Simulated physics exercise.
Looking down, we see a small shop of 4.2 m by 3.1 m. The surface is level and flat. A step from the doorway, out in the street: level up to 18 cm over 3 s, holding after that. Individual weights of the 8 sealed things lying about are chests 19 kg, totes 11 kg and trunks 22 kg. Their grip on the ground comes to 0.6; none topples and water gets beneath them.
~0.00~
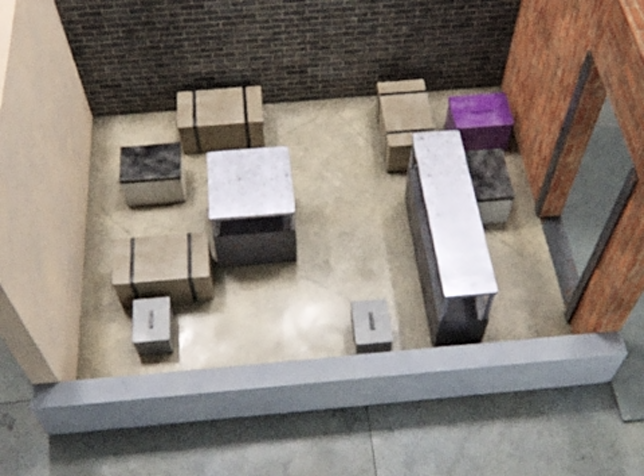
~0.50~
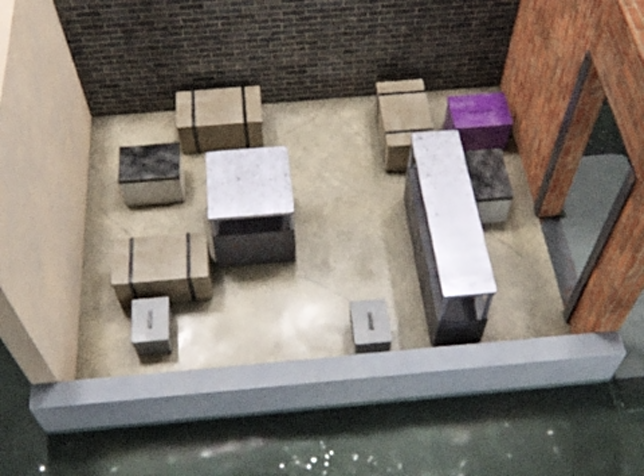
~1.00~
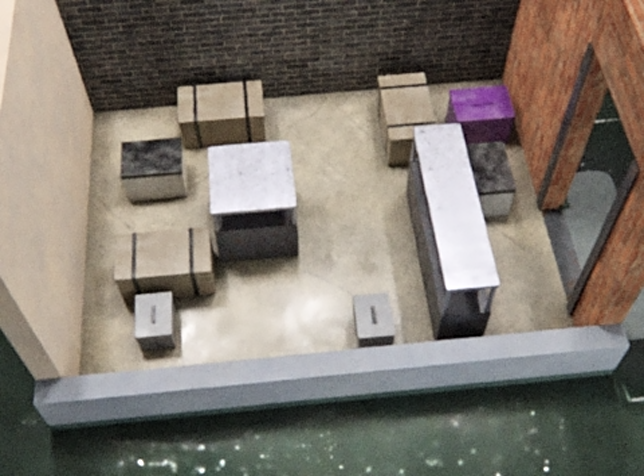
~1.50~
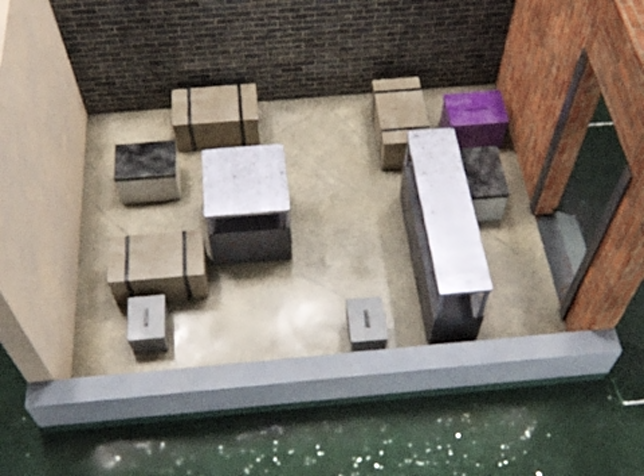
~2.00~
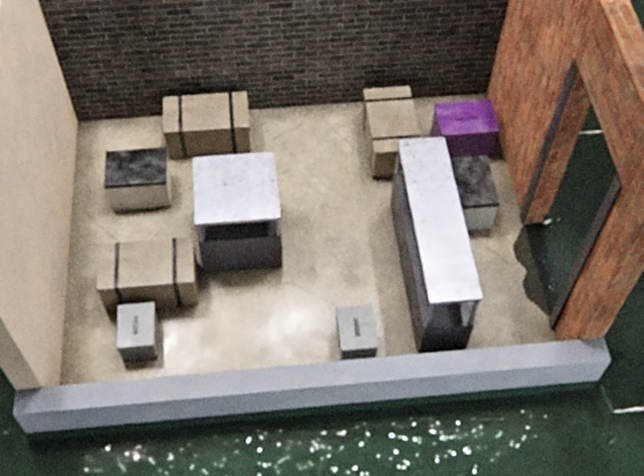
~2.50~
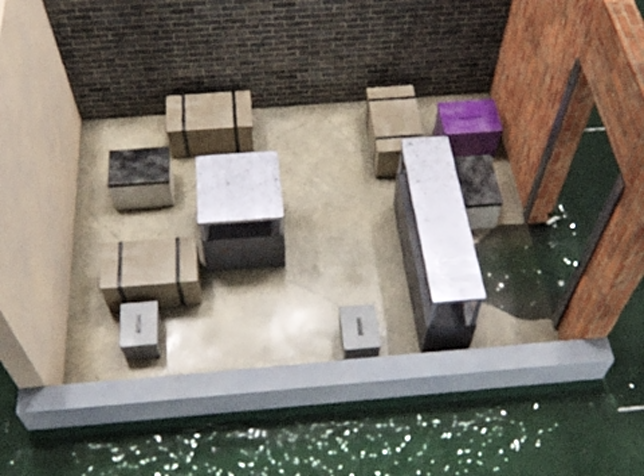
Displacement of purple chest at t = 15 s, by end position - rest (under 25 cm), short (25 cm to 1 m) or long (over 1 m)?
By then it is long gone from its spot.
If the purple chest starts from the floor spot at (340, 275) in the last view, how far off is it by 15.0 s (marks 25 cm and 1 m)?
So it hardly goes anywhere.
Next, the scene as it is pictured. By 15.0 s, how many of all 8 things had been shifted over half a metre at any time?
The tally stands at 5.
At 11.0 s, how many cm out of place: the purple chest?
Roughly 200 centimetres by that point.
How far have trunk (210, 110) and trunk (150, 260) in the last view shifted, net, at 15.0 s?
The first is 100 cm from its start, the second 60 cm.
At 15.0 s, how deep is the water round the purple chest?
About 10 cm.
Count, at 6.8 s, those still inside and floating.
The number is 2.
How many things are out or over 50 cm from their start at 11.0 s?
By my tally, 4.
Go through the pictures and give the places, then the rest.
The purple chest at (481, 110) rests on the ground; water covers 0.0 m2; 0 of 8 have shifted, in the first picture.
The purple chest at (480, 110) rests on the ground; 0.0 m2 under water; 0 of 8 have shifted, in the second picture.
The purple chest at (482, 103) rests on the ground; water covers 0.0 m2; 0 of 8 have shifted, in the third picture.
The purple chest at (476, 108), on the bottom; 0.0 m2 under water; 0 of 8 have shifted, in the fourth picture.
The purple chest at (467, 117) rests on the ground; 0.1 m2 under water; 0 of 8 have shifted, in the fifth picture.
The purple chest at (470, 116), on the bottom; 0.5 m2 under water; 0 of 8 have shifted, in the sixth picture.
After 3.5 s the purple chest is near (470, 116), 0.0 m from its start, aground; 0 afloat.
After 6.8 s the purple chest is near (446, 81), 0.5 m from its start, afloat; 2 afloat.
After 11.0 s the purple chest is near (243, 103), 2.2 m from its start, aground; 2 afloat.
After 15.0 s the purple chest is near (236, 126), 2.2 m from its start, afloat; 5 afloat.
